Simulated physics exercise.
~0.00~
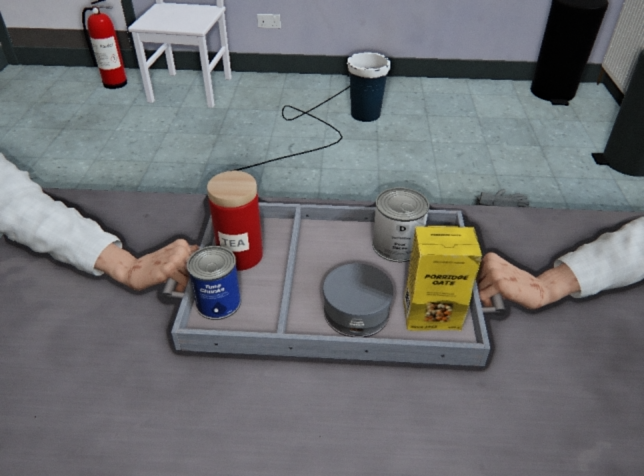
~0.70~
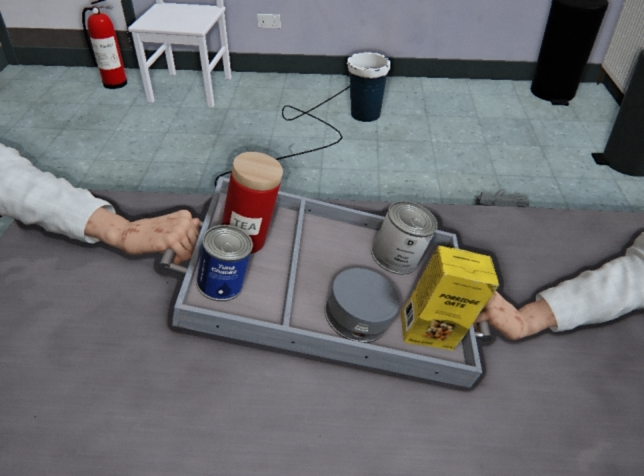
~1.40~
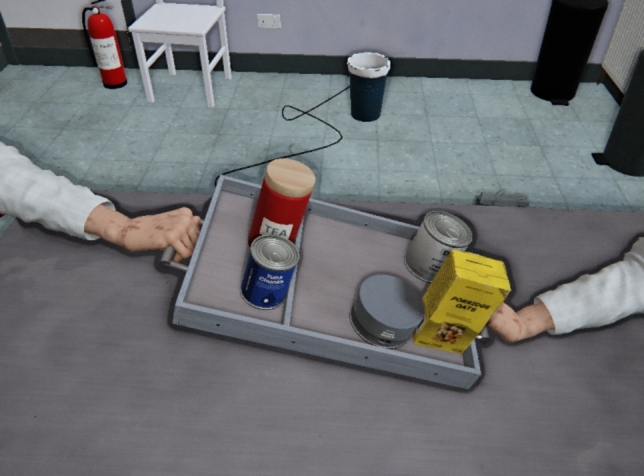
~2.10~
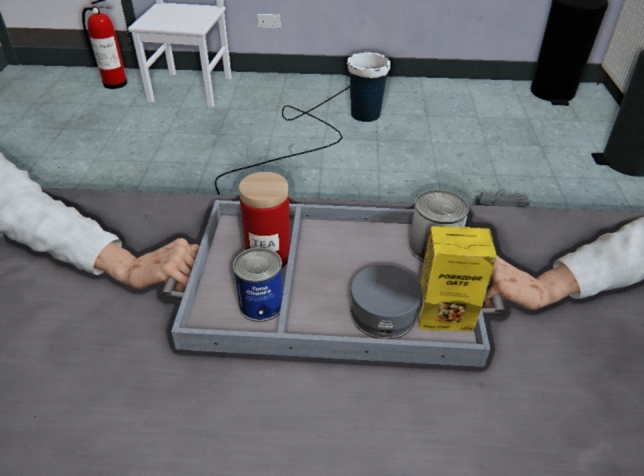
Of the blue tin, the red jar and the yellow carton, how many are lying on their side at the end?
None of them are lying on their side. The blue tin, the red jar and the yellow carton are all standing upright on the tray at the end.
